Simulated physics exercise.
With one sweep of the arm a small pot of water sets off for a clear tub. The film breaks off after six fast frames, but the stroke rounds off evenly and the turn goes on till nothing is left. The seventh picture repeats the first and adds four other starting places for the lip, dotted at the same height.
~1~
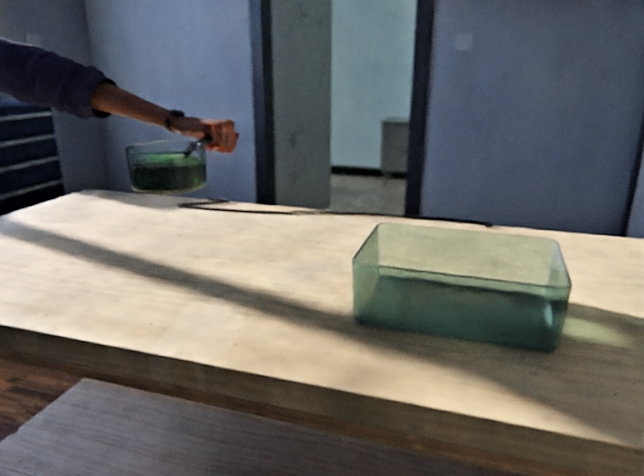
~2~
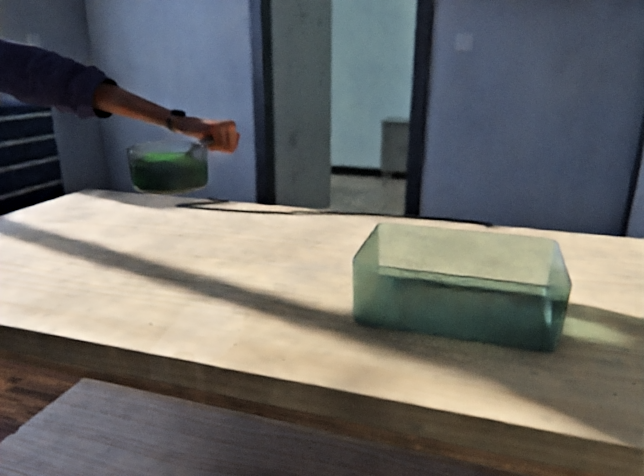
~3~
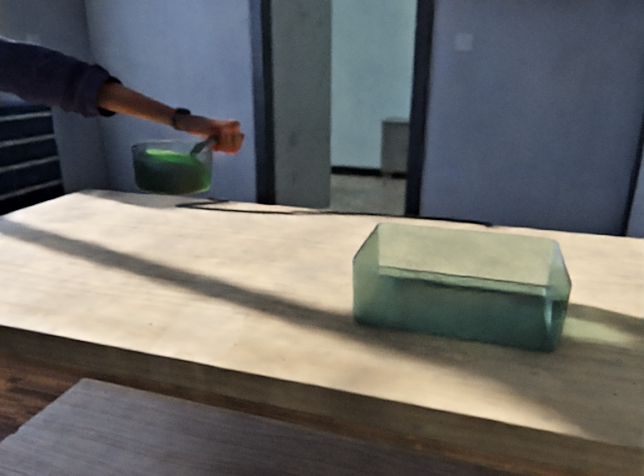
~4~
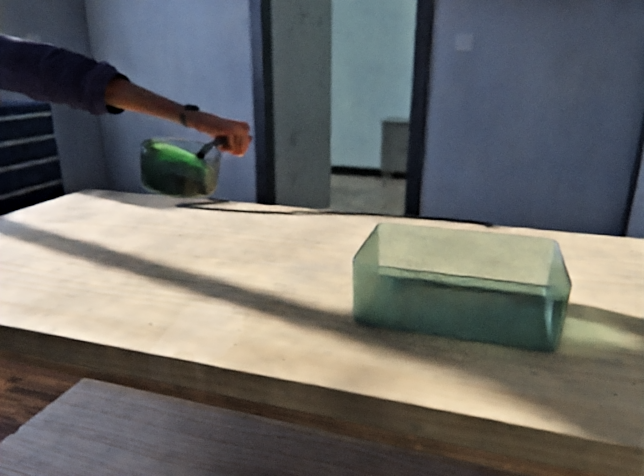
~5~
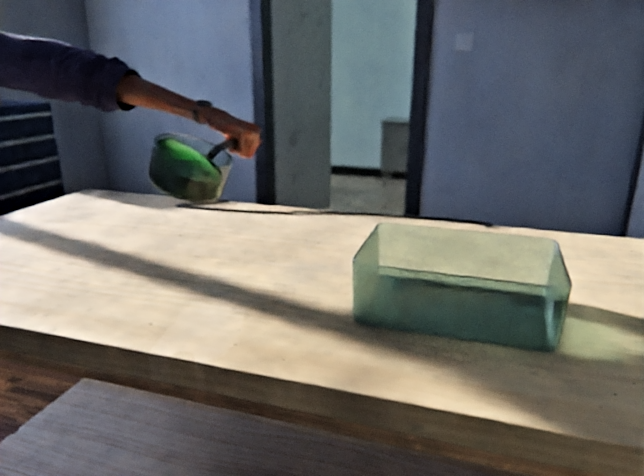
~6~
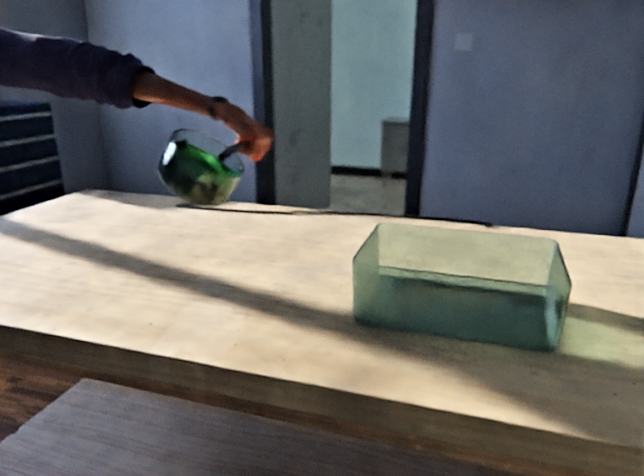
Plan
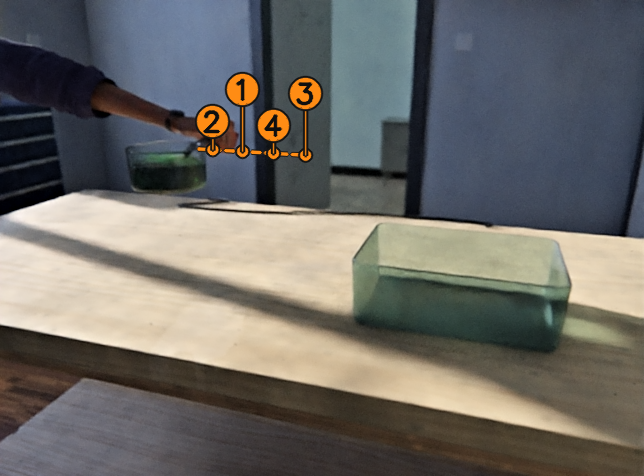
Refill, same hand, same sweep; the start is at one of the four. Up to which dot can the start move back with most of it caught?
The limit is 1.
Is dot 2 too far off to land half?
Yes, that goes wrong.
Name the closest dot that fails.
That would be 2.
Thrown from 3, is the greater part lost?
No, that is safe.
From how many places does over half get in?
Three of them.
In orange, 1 at (242, 151); 2 at (212, 149); 3 at (305, 155); 4 at (273, 153).
With 1, about 85 % lands in the tub, 9 % falls short and 6 % goes beside or beyond.
With 2, about 5 % lands in the tub, 89 % falls short and 6 % goes beside or beyond.
With 3, about 72 % lands in the tub, 1 % falls short and 26 % goes beside or beyond.
With 4, about 83 % lands in the tub, 2 % falls short and 14 % goes beside or beyond.
